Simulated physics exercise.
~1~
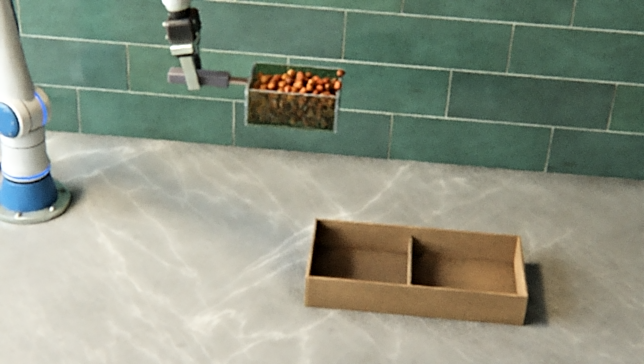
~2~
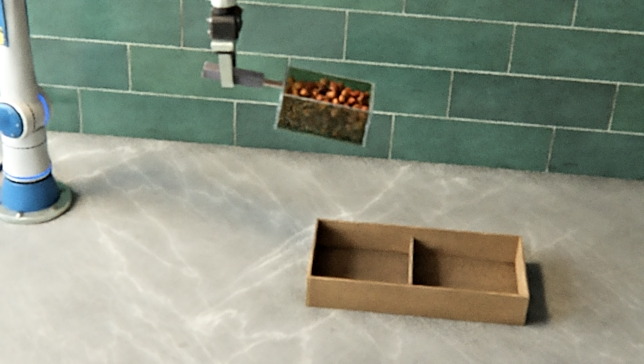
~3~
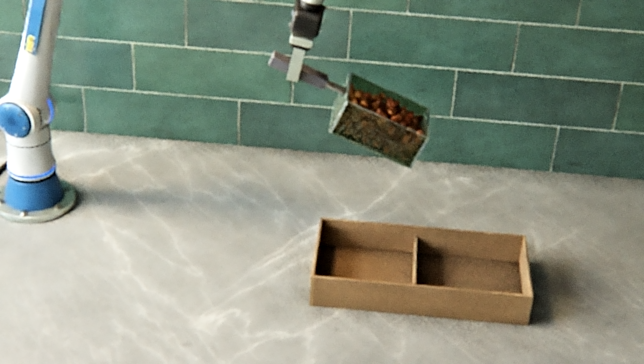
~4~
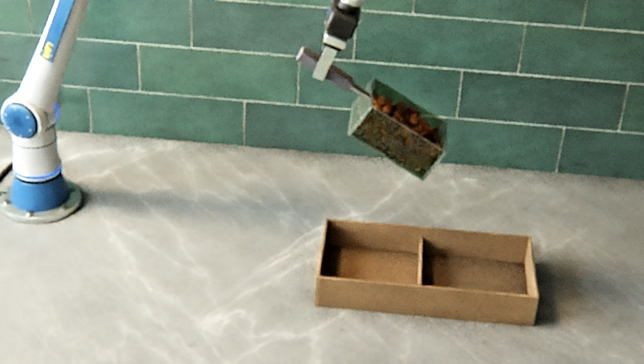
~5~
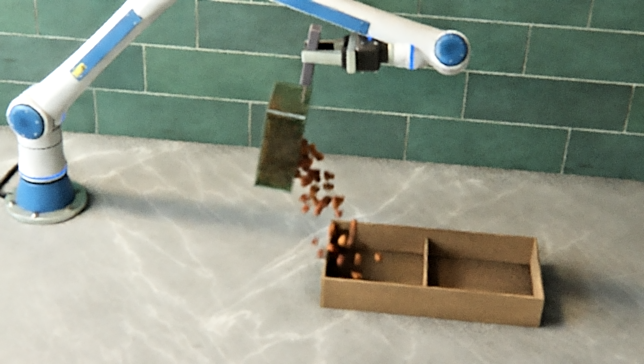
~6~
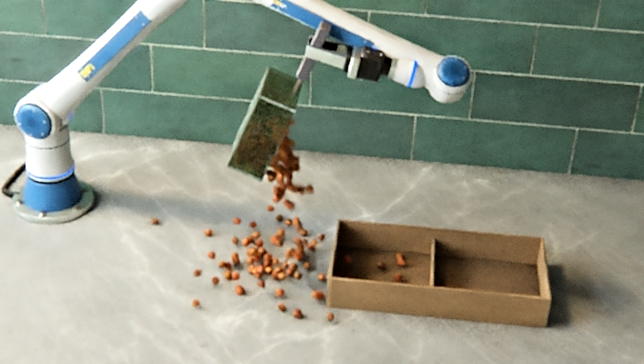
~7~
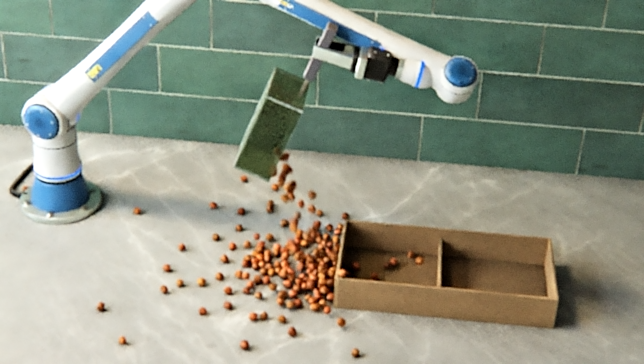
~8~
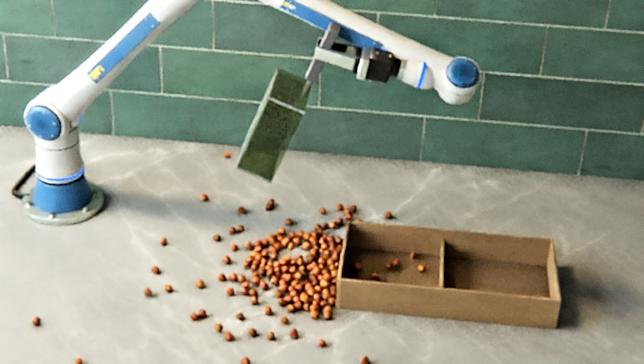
In this clip, a robot arm moves an open box of hazelnuts right toward a divided brown crate on a countertop, then tips it steeply, spilling most beside the crate's left end while a few land in its left compartment, leaving the box empty and tilted.
